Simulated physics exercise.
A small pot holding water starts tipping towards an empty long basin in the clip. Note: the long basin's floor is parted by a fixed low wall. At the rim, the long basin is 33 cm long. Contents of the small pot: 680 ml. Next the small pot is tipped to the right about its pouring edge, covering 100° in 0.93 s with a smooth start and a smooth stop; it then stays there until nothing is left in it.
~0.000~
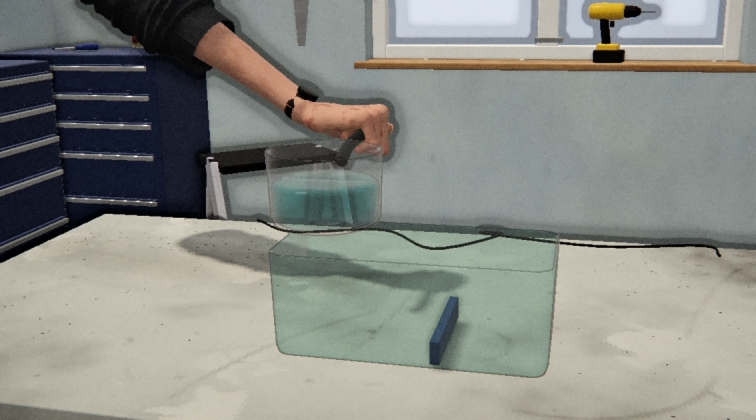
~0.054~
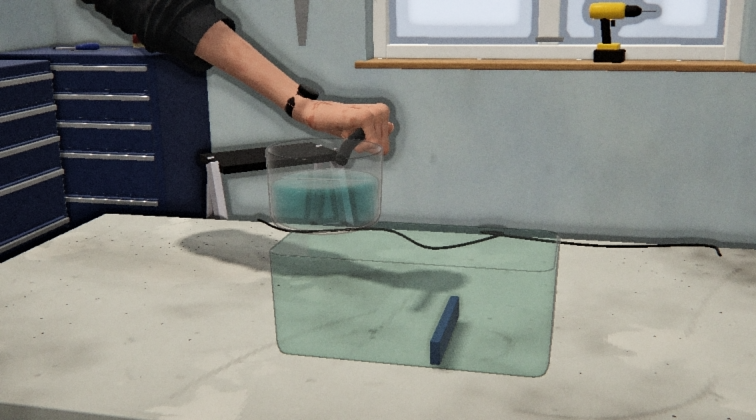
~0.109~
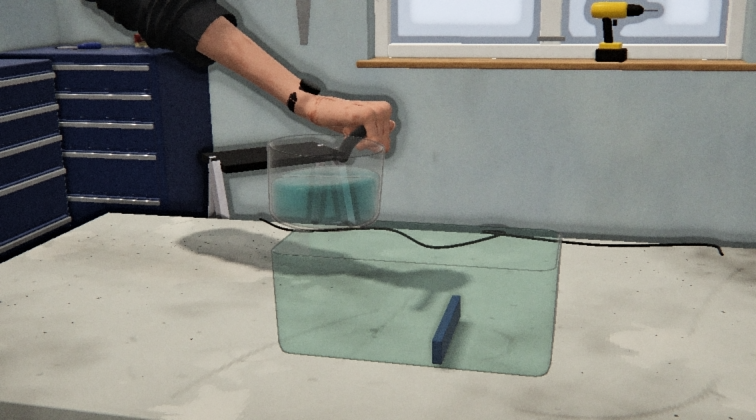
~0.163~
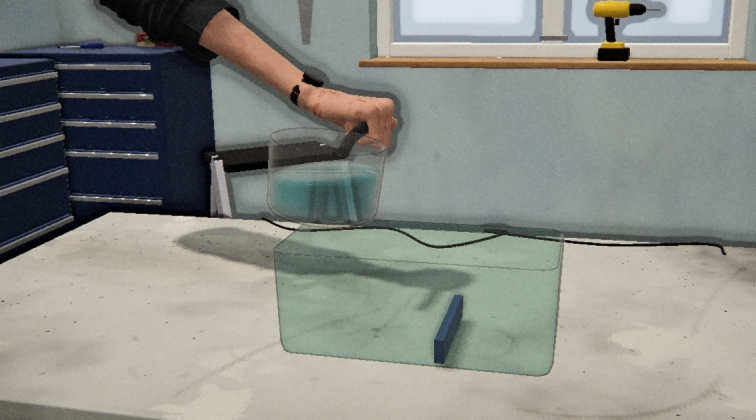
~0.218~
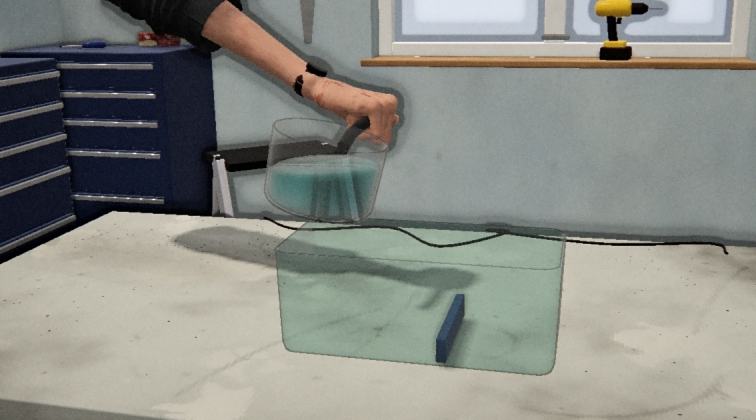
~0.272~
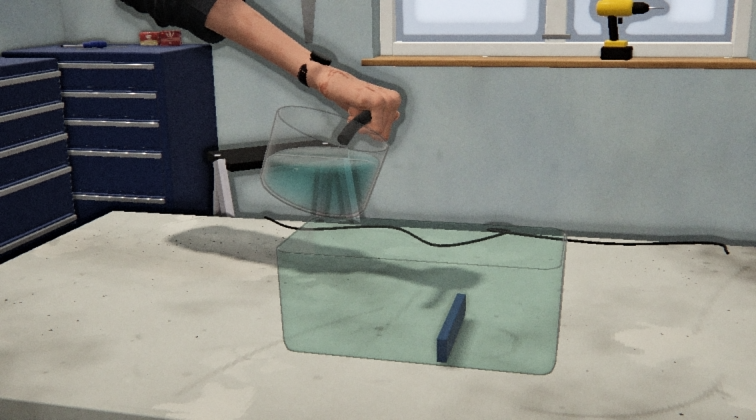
A hand tilting a clear pot of blue-green water, slowly at first, above a long transparent basin on a workshop table.
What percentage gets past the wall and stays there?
About 79 per cent.
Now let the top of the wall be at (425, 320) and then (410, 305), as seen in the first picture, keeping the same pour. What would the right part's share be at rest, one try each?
Respectively close to 80 and 90 %.
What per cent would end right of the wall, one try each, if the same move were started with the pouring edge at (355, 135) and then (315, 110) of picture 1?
60 and 15 %.
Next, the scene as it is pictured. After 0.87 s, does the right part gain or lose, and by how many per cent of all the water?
Looks like it goes higher by around 26.
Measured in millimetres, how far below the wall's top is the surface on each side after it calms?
Left about 26 mm, while the right is about 0 mm.
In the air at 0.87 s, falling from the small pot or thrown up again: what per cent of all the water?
Close to 24 %.
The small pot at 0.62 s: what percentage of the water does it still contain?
Around 76 percent.
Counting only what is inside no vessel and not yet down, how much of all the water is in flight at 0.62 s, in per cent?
At that moment, about 24 percent.
After 0.62 s the tilt is 75° and 76 per cent is still to pour, 0 is left of the wall and 0 right of it.
After 0.87 s the tilt is 99° and 20 per cent is still to pour, 4 is left of the wall and 53 right of it.
After 1.14 s the tilt is 100° and 3 per cent is still to pour, 16 is left of the wall and 74 right of it.
After 1.43 s the tilt is 100° and 0 per cent is still to pour, 18 is left of the wall and 79 right of it.
In the end 19 per cent lies left of the wall, 79 right of it and 2 outside.
